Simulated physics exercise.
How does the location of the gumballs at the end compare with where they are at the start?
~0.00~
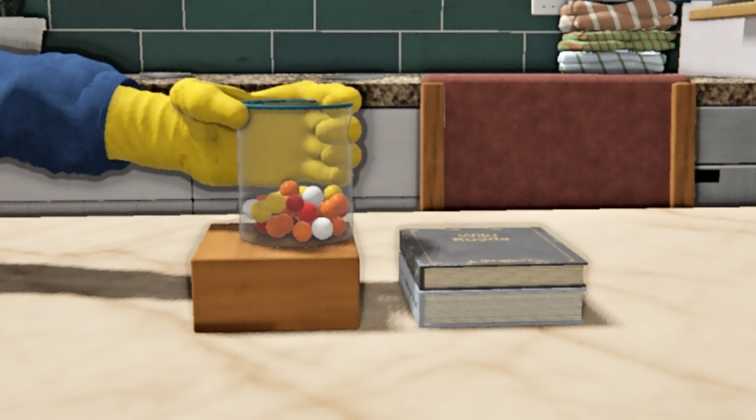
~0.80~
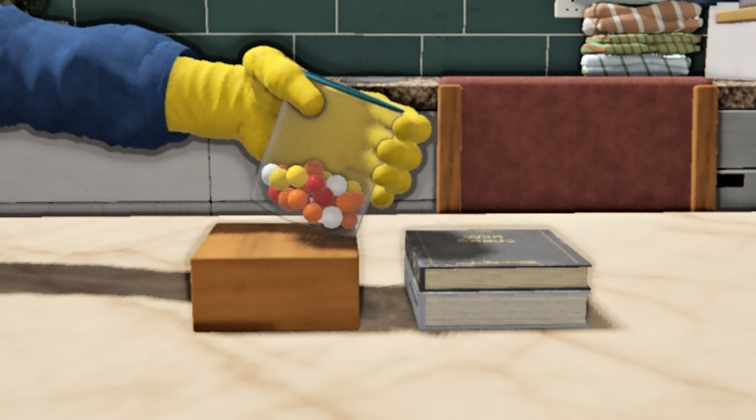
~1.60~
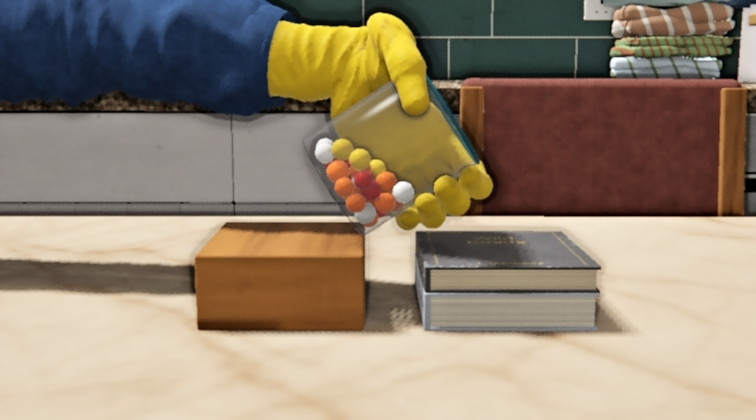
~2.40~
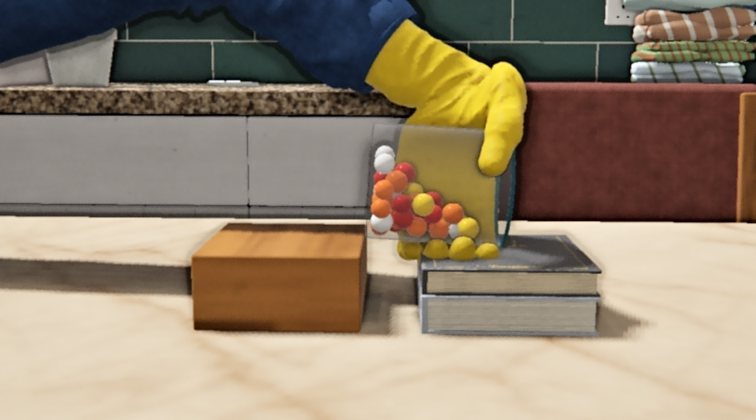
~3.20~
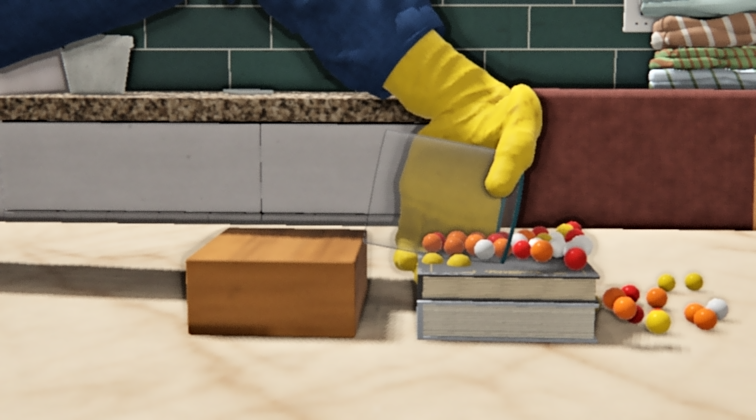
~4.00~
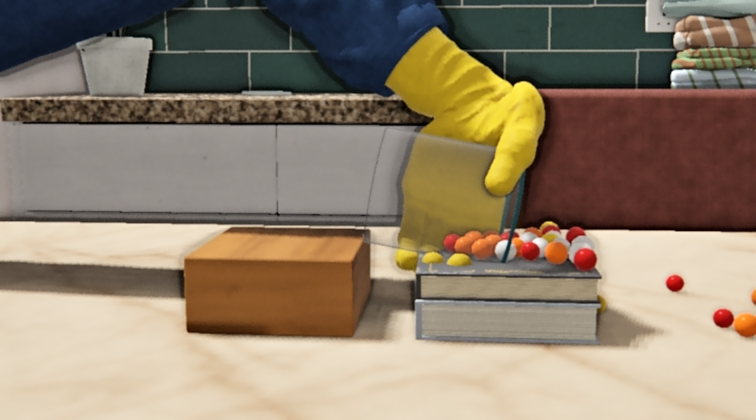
At the start the gumballs sit together inside the clear container on the wooden block at the left. By the end they are farther right, with many spilled over the top of the books and a few scattered on the table beyond.
